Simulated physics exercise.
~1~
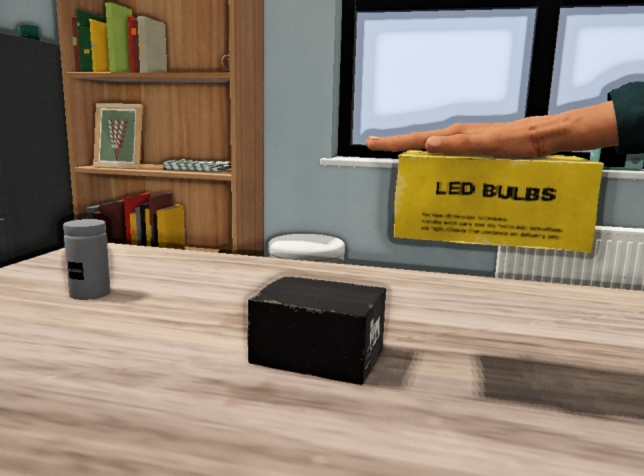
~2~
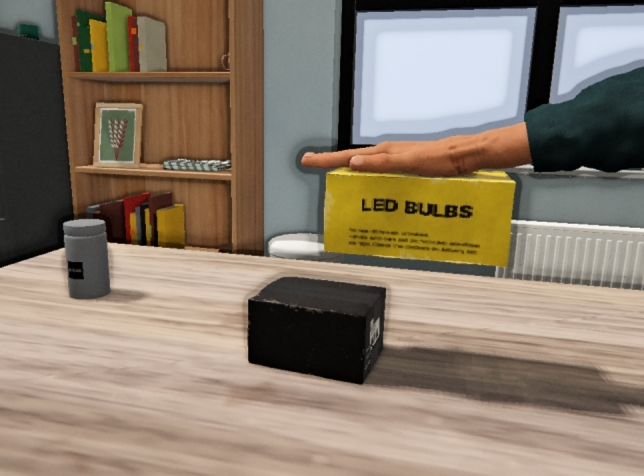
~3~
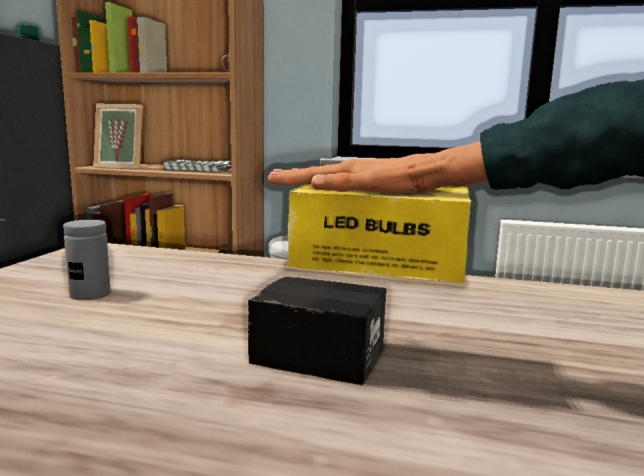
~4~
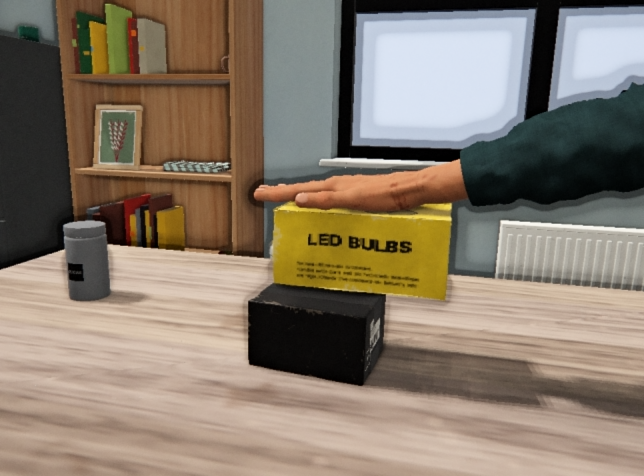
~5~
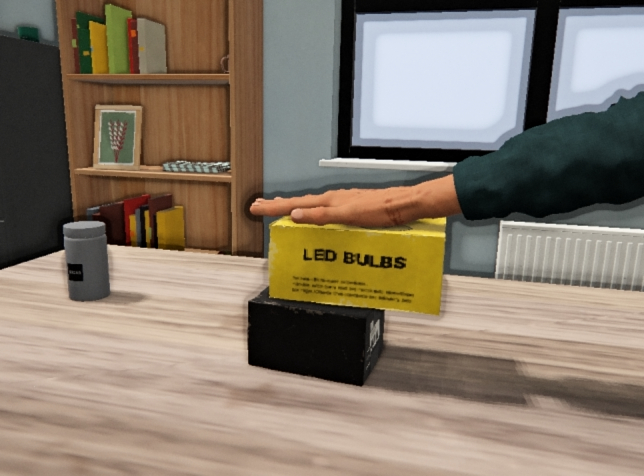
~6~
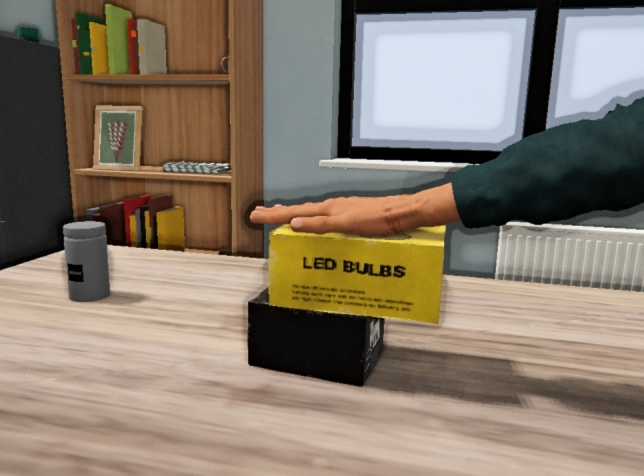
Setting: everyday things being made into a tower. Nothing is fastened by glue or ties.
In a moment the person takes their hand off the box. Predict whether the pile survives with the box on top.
It survives.
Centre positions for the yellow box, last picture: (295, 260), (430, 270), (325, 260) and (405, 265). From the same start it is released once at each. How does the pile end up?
Outcomes in order: No collapse, a collapse, no collapse, a collapse.
Then, 0.50 s later than the last frame, all is still.
Then, 1.30 s later than the last frame, yellow box resting near (361, 264).
When it is over, all 3 as before. End places, in pixels of the last picture, yellow box near (361, 264). The pile keeps its balance.
